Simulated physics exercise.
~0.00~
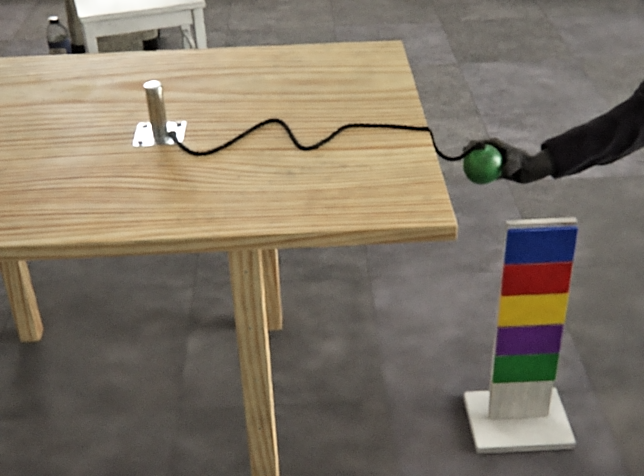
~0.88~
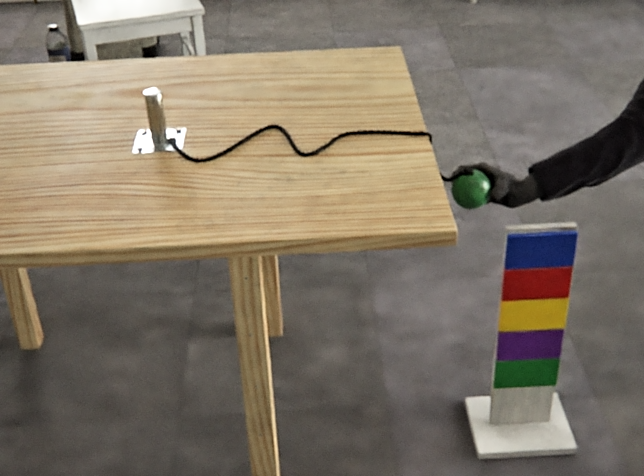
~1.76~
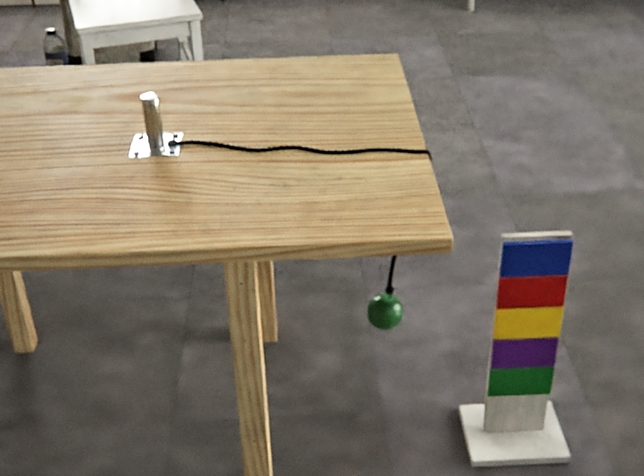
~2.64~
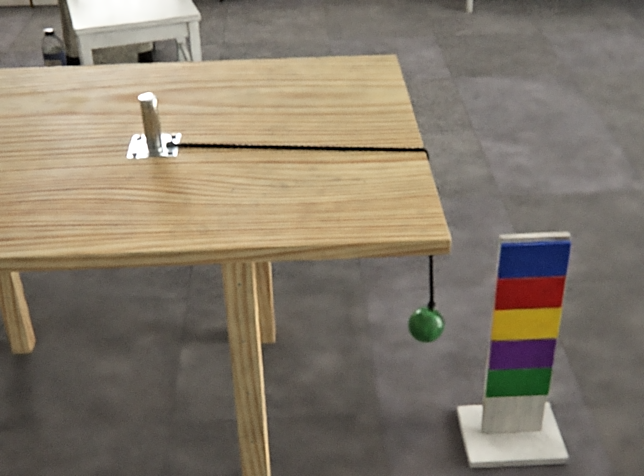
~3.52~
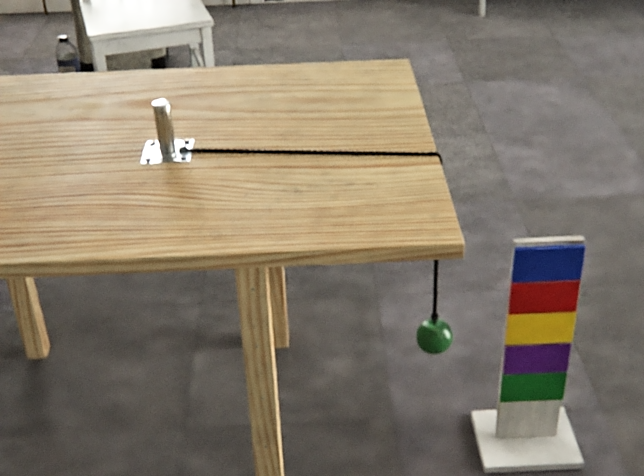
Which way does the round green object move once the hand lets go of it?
It moves down, dropping below the tabletop to hang from the cord.
